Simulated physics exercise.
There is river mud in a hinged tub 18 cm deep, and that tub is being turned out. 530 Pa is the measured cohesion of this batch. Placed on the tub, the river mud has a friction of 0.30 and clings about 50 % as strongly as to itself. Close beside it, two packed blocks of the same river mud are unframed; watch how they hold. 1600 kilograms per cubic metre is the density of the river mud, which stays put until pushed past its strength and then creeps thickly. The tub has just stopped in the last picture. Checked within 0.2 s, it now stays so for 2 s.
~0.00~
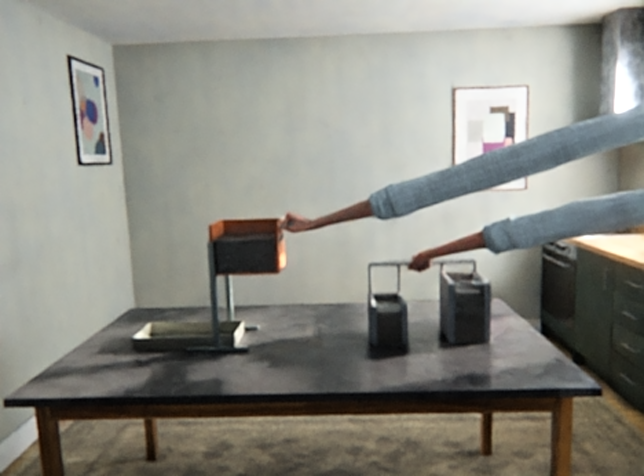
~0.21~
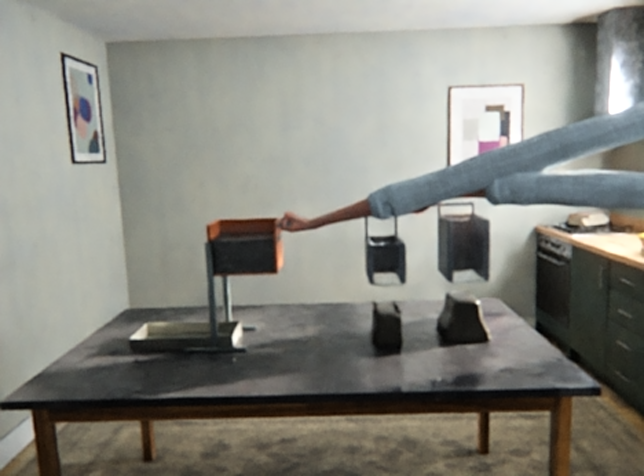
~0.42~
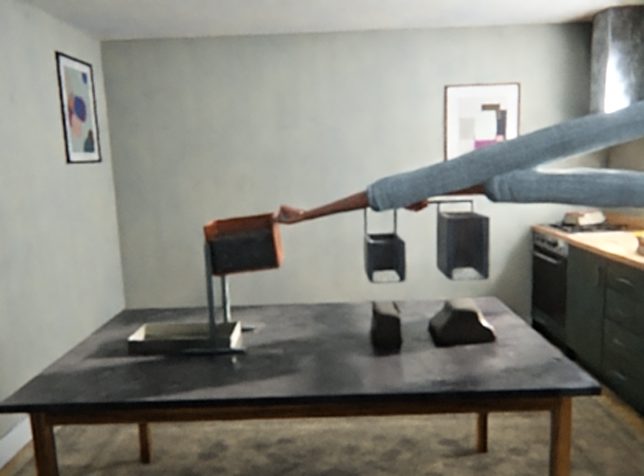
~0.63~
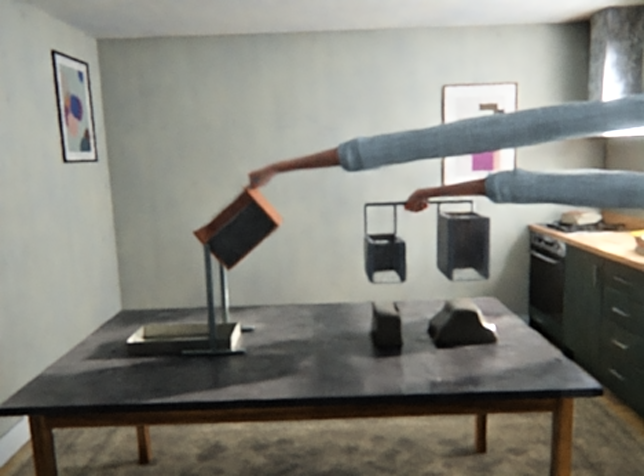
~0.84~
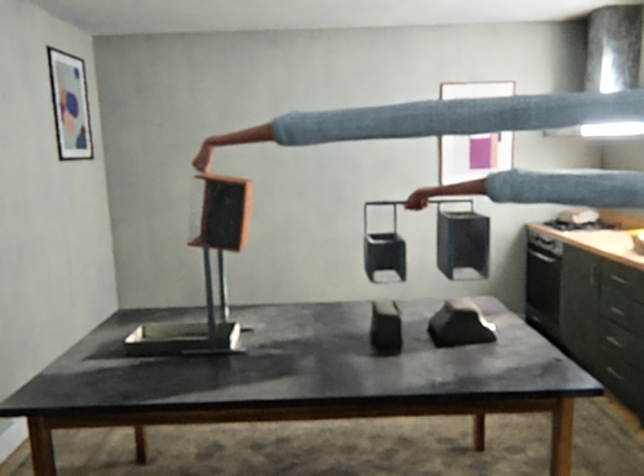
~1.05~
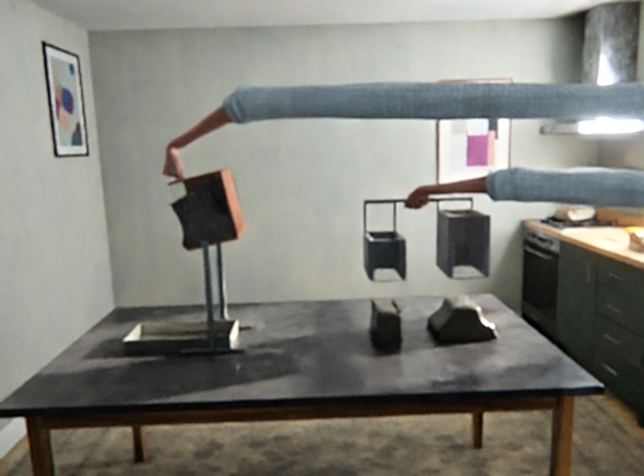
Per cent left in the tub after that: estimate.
Roughly 0 percent.
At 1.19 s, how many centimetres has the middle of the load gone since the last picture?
Roughly 11 centimetres.
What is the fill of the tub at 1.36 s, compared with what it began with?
About 30 %.
By 1.19 s, the tub is at 102 degrees and holds 44 %.
By 1.36 s, the tub is at 102 degrees and holds 28 %.
By 1.53 s, the tub is at 102 degrees and holds 21 %.
By 1.70 s, the tub is at 102 degrees and holds 14 %.
By 3.05 s, at the end, the tub is at 102 degrees and holds 0 %.
